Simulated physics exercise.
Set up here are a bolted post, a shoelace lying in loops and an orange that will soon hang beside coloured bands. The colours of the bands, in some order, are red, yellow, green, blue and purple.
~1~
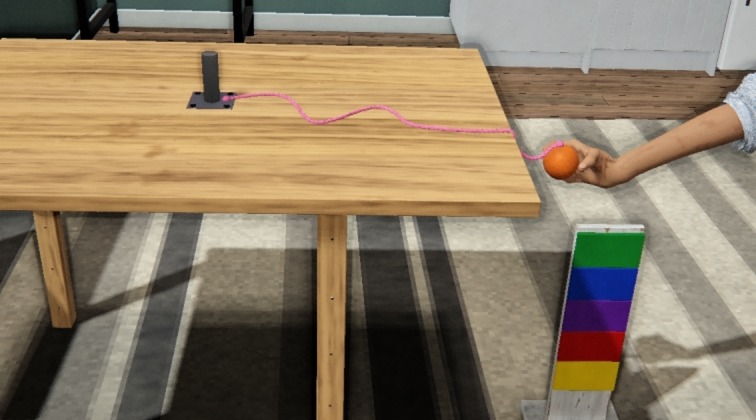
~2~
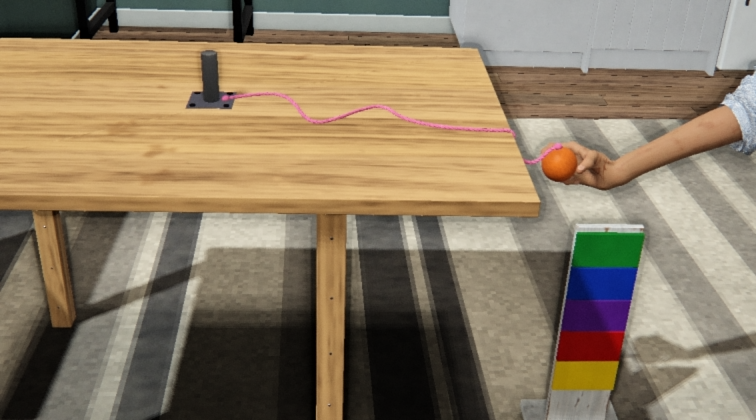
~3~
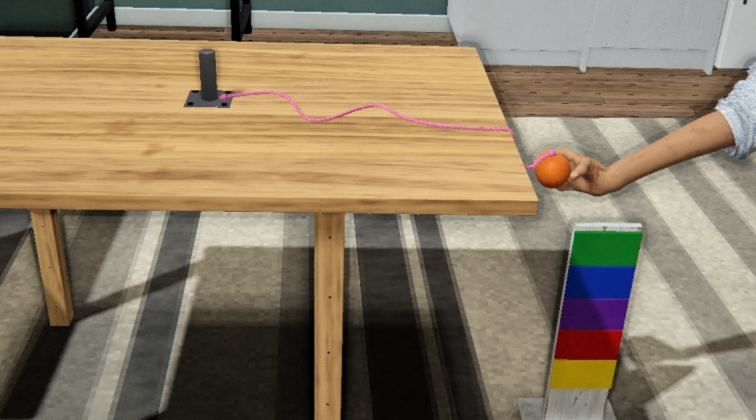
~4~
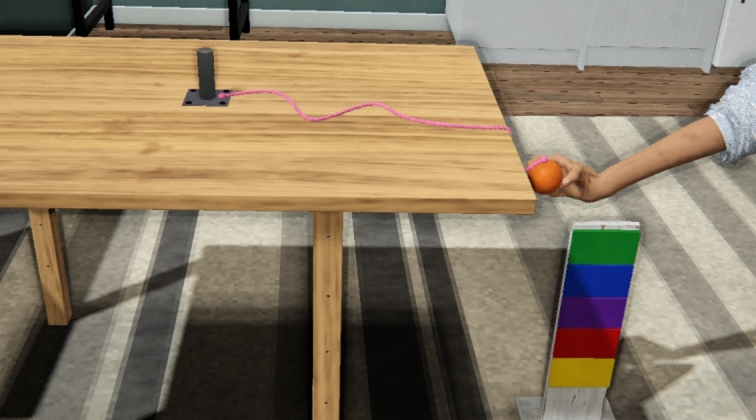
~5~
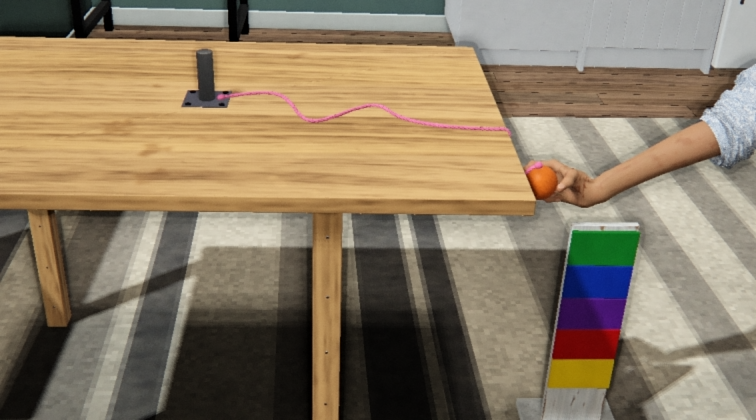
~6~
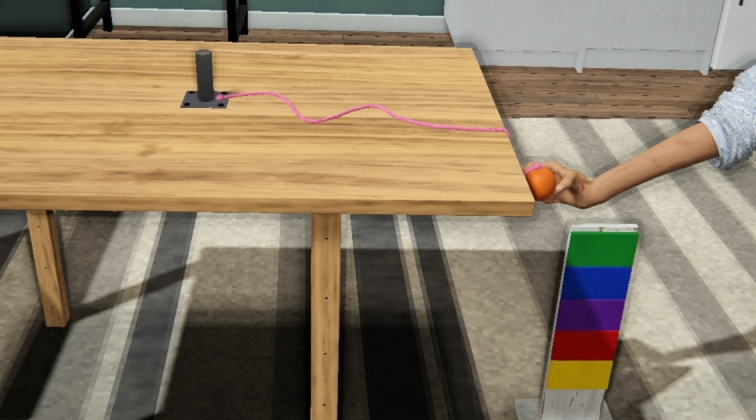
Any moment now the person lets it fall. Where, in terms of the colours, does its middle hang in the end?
The blue one.
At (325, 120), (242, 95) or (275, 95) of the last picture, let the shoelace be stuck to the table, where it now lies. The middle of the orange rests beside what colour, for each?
First try green, second try blue, third try blue.
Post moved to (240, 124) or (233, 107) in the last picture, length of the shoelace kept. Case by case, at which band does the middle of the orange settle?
First case: Purple. Second case: Purple.
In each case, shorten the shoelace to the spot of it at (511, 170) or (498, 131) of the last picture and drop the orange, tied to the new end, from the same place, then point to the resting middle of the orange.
Result 1: (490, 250). Result 2: (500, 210).
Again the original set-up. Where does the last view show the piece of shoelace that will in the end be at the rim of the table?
(423, 124), give or take.
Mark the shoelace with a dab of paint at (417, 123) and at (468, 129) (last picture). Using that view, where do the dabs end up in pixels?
To (493, 116) for the first and to (499, 159) for the second.
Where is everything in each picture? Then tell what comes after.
The first picture shows orange (561, 162); green (609, 252); blue (603, 285); purple (597, 317); red (591, 348); yellow (586, 377).
The second picture shows orange (559, 164); shoelace through (264, 94) (303, 115) (359, 110) (422, 124) (500, 131).
The third picture shows orange (553, 171).
The fourth picture shows orange (545, 177); shoelace through (260, 92) (300, 113) (356, 108) (419, 121) (497, 128).
The fifth picture shows orange (540, 183).
The sixth picture shows orange (539, 184); shoelace through (258, 94) (298, 114) (354, 110) (417, 123) (495, 130).
Early on, orange near (453, 256); level with blue.
Midway, orange near (504, 267); level with blue.
Finally, orange near (493, 269); level with blue. The shoelace holds its middle at blue.
